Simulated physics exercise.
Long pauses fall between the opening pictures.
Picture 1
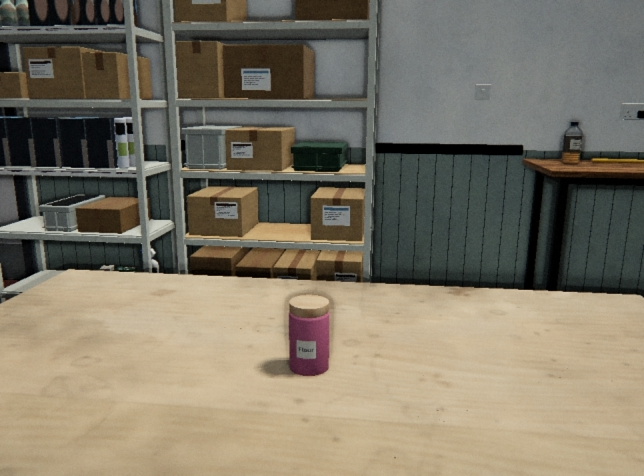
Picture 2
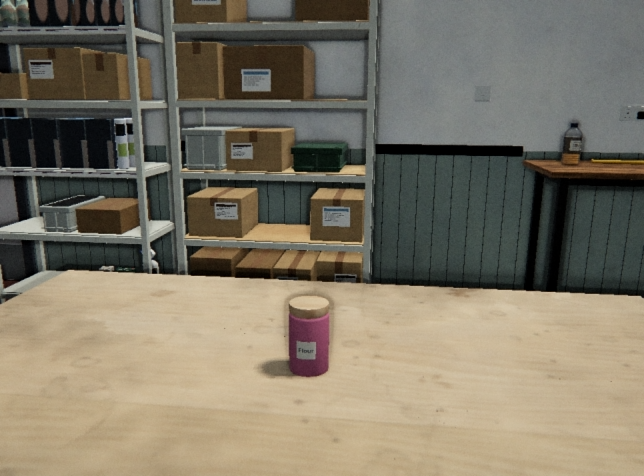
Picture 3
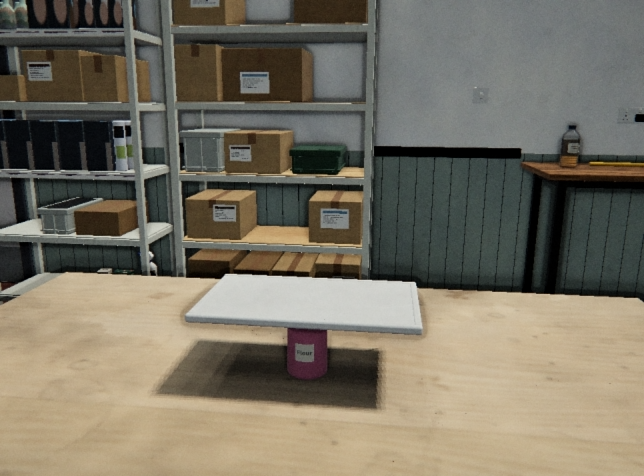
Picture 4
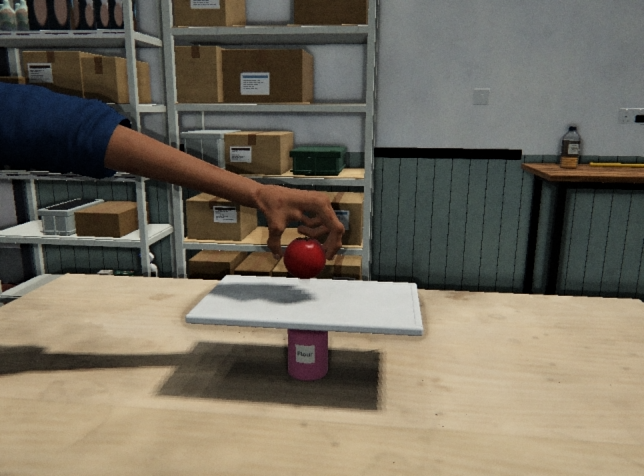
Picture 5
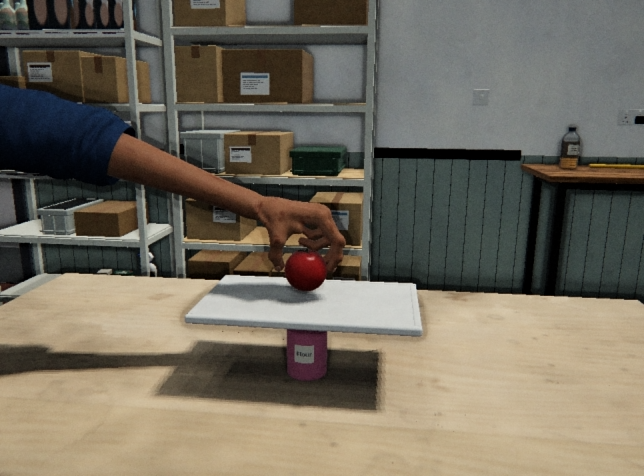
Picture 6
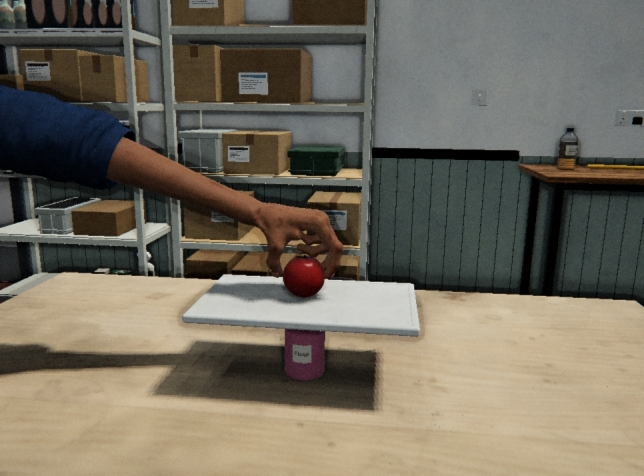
Arm in a blue sleeve lowering a red tomato onto a white lid resting across a pink jar on a wooden table.
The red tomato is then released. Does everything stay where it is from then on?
The stack is sturdy enough.
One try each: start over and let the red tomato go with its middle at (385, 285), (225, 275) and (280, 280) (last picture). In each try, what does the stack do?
It goes over first, goes over second and remains upright third.
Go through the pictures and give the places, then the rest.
In the first picture, the last thing is not in view yet.
In the second picture, the last thing is not in view yet.
In the third picture, the last thing is not in view yet; white lid (311, 301).
The fourth picture shows still above its spot; red tomato (305, 258); white lid (311, 302).
The fifth picture shows still above its spot; red tomato (306, 270); white lid (310, 302).
The sixth picture shows set down, still held; red tomato (304, 276); white lid (308, 302).
Then, 0.20 s past the last view, nothing moves.
Then, 0.40 s past the last view, red tomato resting near (304, 277).
Finally, all 3 still in place. Final places as the last picture's camera would see them, red tomato near (304, 277). The stack keeps its balance.
